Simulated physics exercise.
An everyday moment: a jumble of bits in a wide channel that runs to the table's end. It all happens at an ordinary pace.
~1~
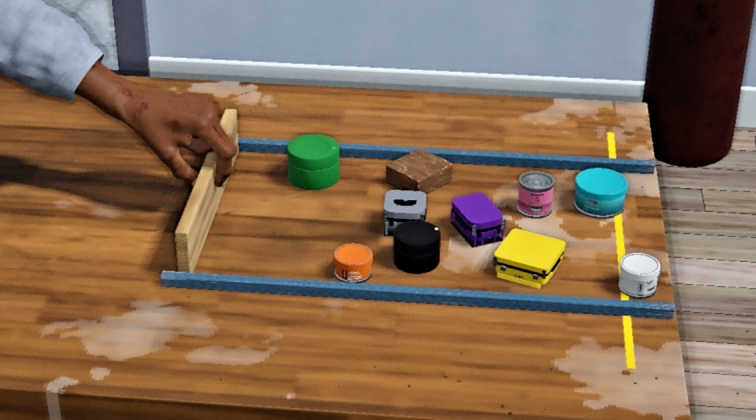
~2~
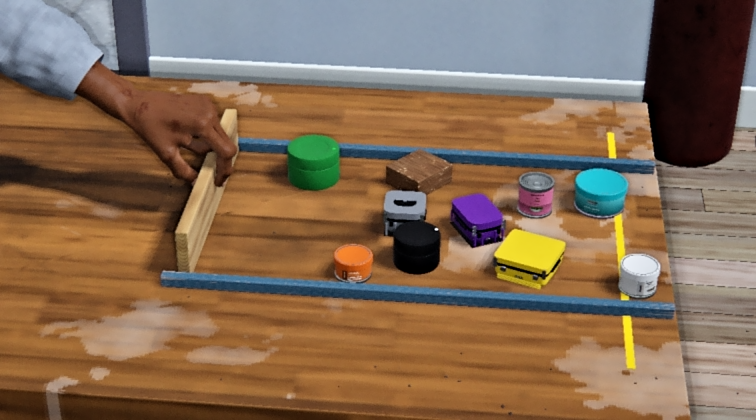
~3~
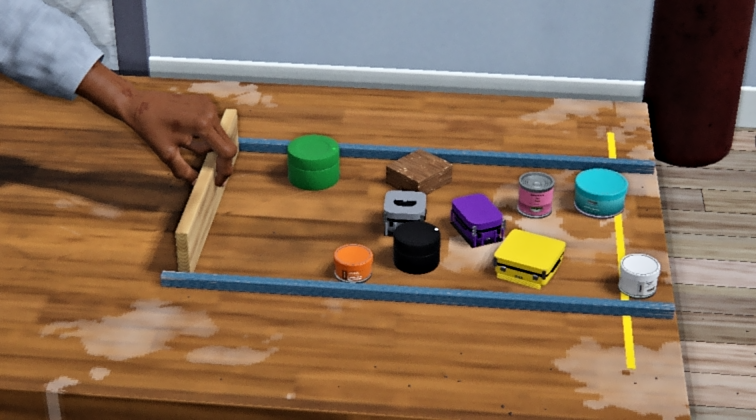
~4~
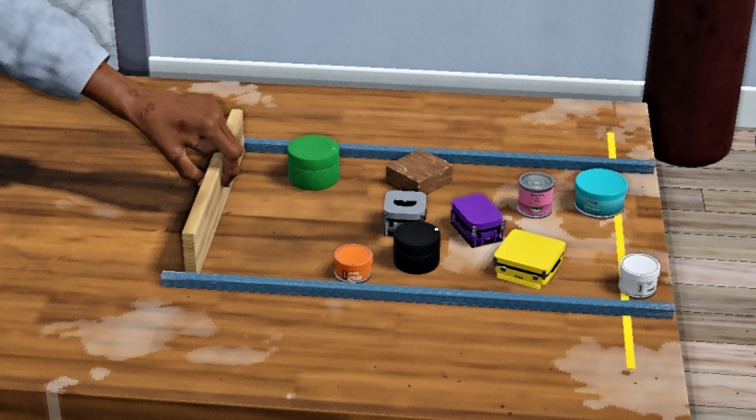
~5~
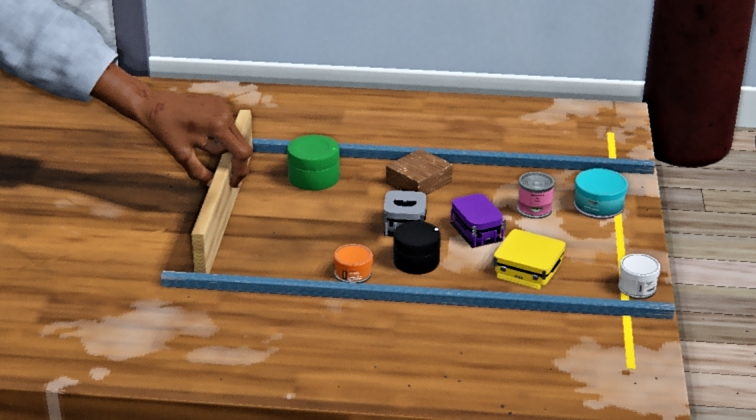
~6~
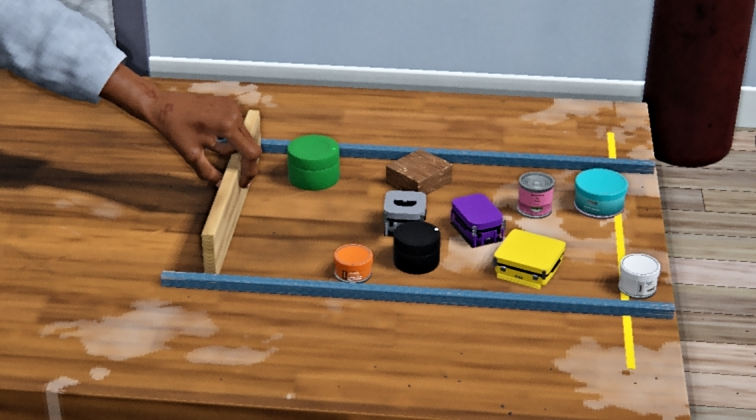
A hand slides a wooden board slightly right between blue strips toward unmoving pots and cases.
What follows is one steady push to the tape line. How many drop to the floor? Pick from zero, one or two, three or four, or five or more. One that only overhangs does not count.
As it turns out, the number that fall off is five or more.
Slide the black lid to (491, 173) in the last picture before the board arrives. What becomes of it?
Then it tumbles off.
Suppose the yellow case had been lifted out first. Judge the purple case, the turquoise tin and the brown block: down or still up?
The purple case goes over, the turquoise tin goes over, the brown block tumbles off.
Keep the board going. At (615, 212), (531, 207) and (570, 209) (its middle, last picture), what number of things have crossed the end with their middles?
Past the end: 5, 0 and 1.
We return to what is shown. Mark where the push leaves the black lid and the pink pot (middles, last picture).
The black lid at (647, 258), the pink pot at (636, 206).
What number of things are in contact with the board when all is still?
It touches 5.
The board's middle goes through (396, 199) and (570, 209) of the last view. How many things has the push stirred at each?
At the one place 5, at the other 10.
A little later, none off yet; white pot at rest near (639, 276); turquoise tin at rest near (600, 194); pink pot at rest near (536, 195).
When it is over, the number that fall off is five or more; down, brown block, purple case, yellow case, turquoise tin and white pot.
